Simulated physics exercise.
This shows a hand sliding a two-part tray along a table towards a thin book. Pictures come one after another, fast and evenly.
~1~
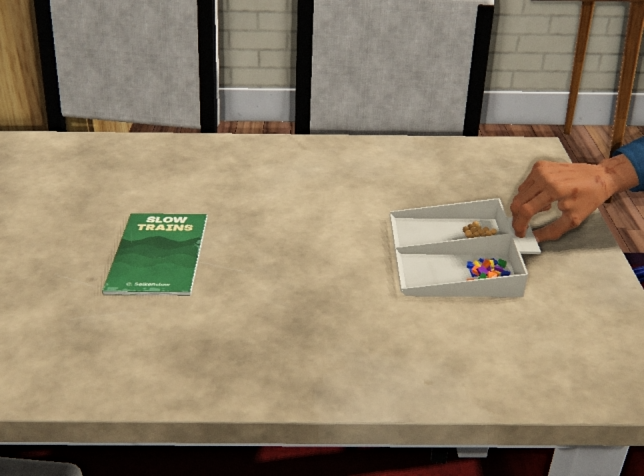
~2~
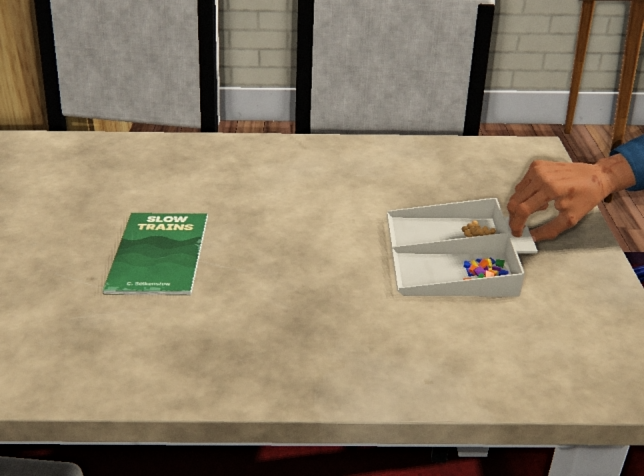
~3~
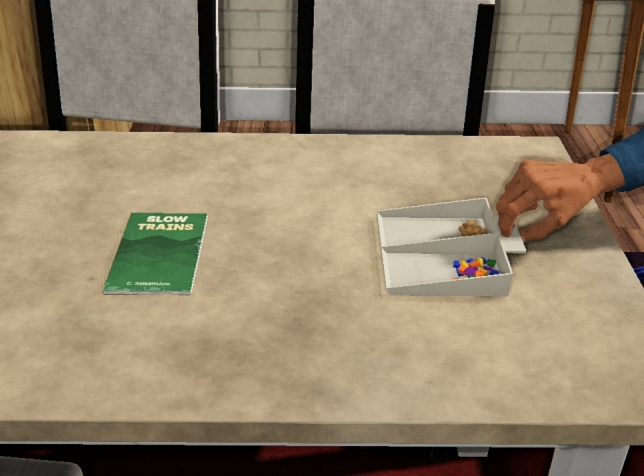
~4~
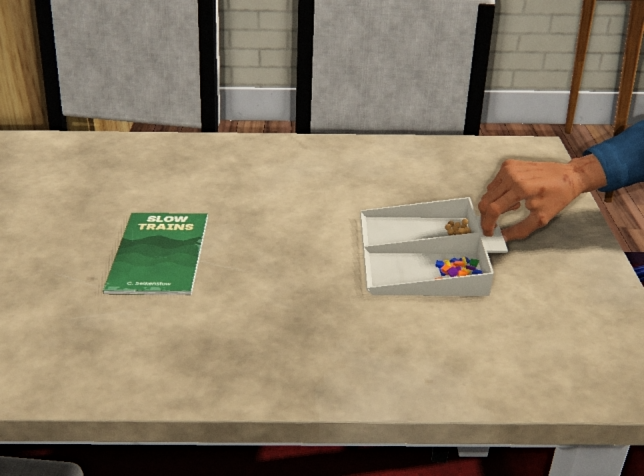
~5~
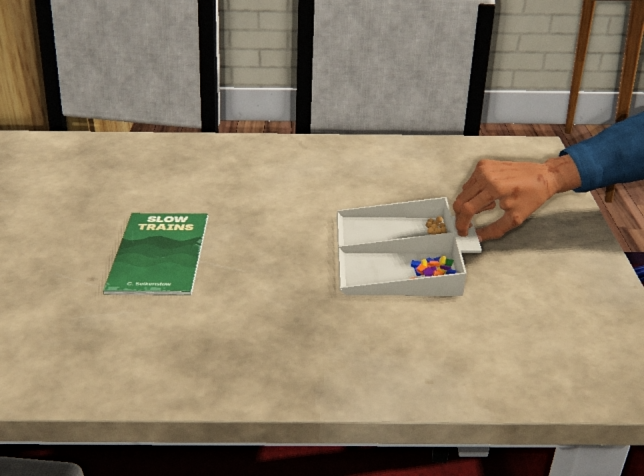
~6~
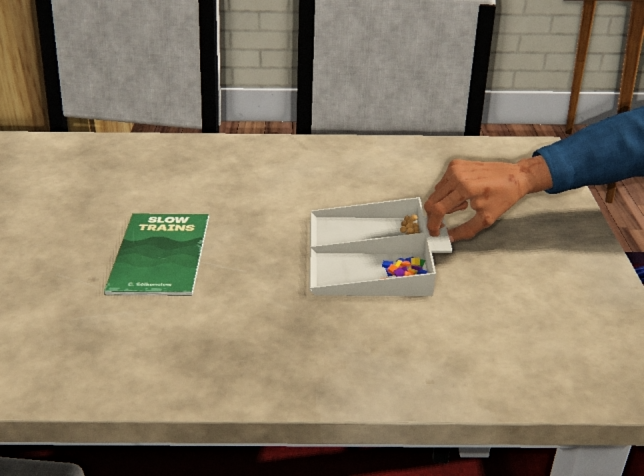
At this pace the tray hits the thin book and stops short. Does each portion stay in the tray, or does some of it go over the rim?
In the end, the nearer portion stays in the tray; the farther portion tips some over the rim.
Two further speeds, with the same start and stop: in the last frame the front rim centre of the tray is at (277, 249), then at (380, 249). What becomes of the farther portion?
Well, at the first speed that load has some fall off, while at the second it stays contained.
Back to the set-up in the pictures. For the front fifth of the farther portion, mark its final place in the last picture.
That would be close to (65, 235), more or less.
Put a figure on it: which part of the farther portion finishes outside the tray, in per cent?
About 60 %.
Then, 0.10 s later than the last frame, tray still sliding, front rim near (259, 248); nearer portion all inside; farther portion all inside.
Then, 0.31 s later than the last frame, tray stopped at the thin book; nearer portion all inside, moved towards the front rim; farther portion all inside, moved towards the front rim.
Then, 0.52 s later than the last frame, tray stopped at the thin book; nearer portion all inside, moved towards the front rim; farther portion roughly half out of the tray.
When it is over, tray stopped at the thin book; nearer portion all inside, moved towards the front rim; farther portion roughly half out of the tray.
